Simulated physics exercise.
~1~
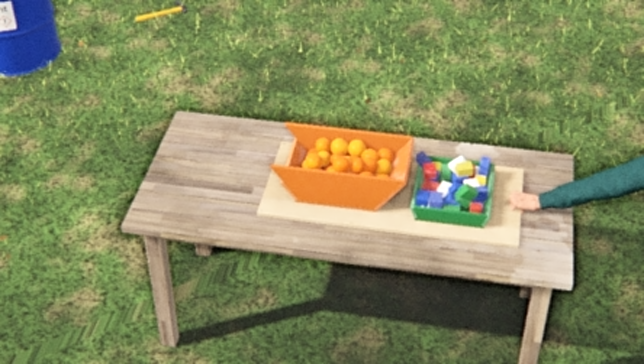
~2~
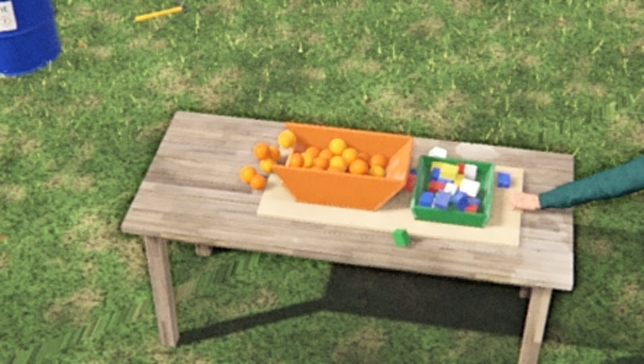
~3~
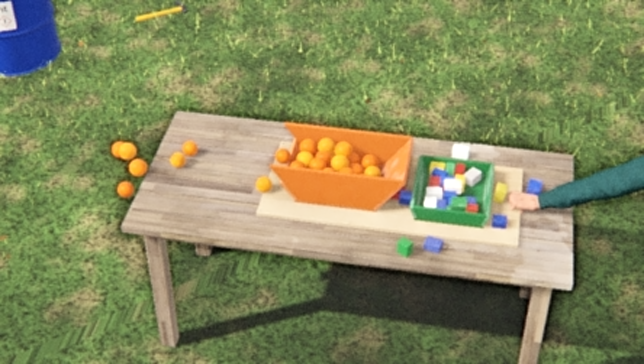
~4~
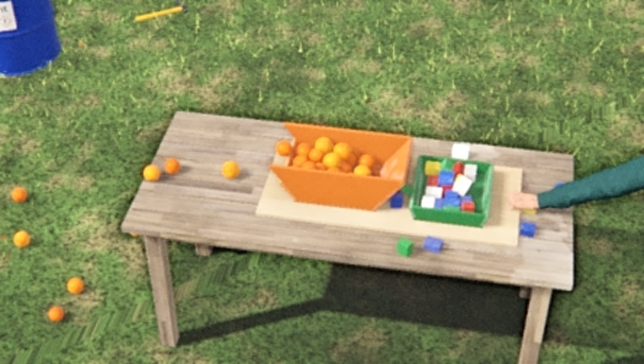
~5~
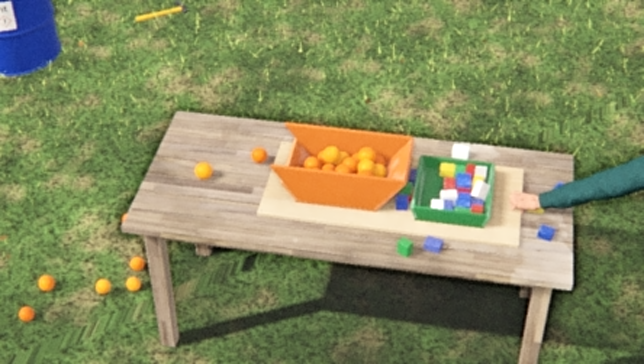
A hand in a teal sleeve, reaching in from the right, grips a pale board on a wooden table in a grassy yard, seen from above. On the board sit an orange tub heaped with oranges and, to its right, a green tub of coloured toy bricks. As the load is shaken, several oranges spill to the left and a few bricks tumble out around the green tub. The oranges roll across the tabletop, and some drop off the left edge onto the grass. At the end, a few bricks and two oranges lie loose on the table, with more oranges on the grass and both tubs still well filled.
